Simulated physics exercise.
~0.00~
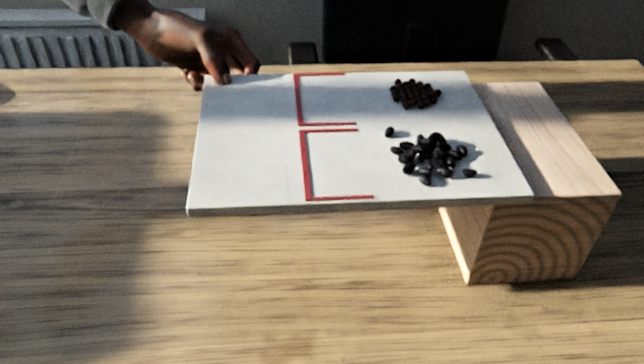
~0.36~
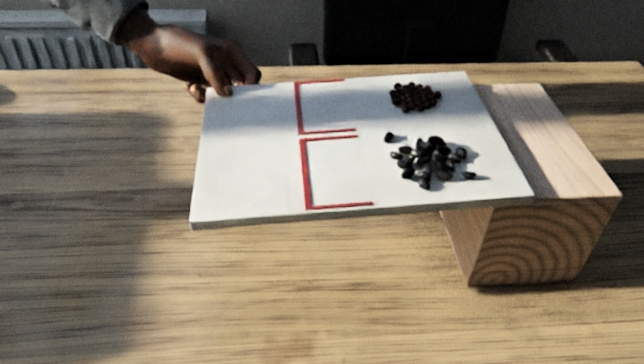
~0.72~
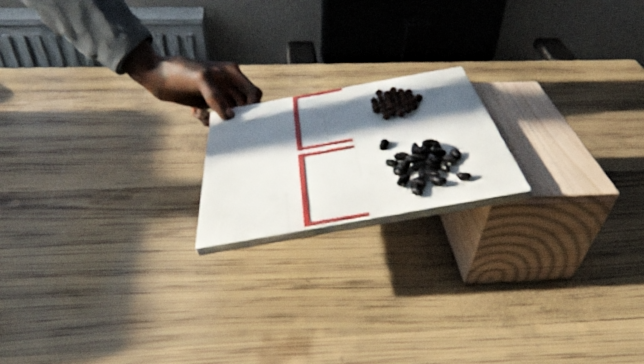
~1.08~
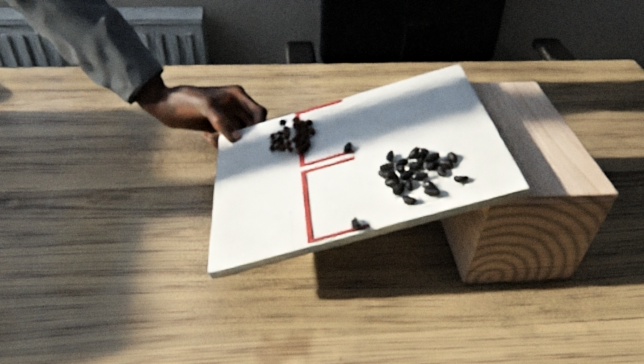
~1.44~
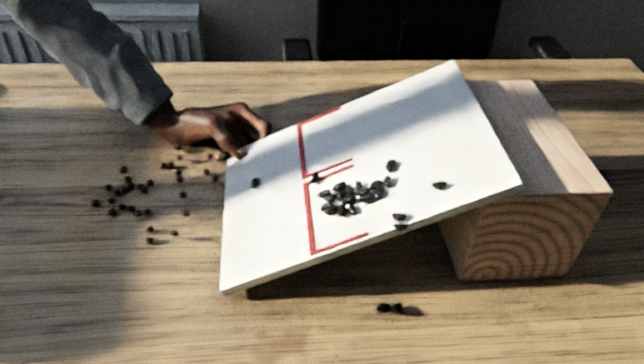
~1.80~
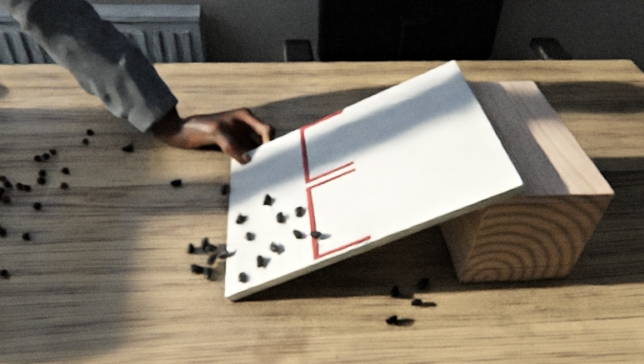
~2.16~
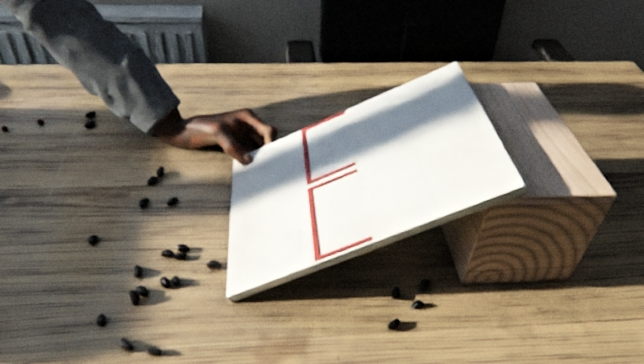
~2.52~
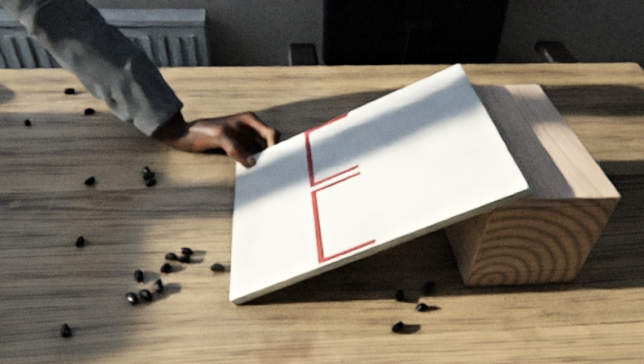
A white board resting on a wooden block tilted more steeply as a hand held its left end, sending the far heap of small dark pieces sliding left past its red barrier first, then the near heap, until both lay scattered and the board was bare.
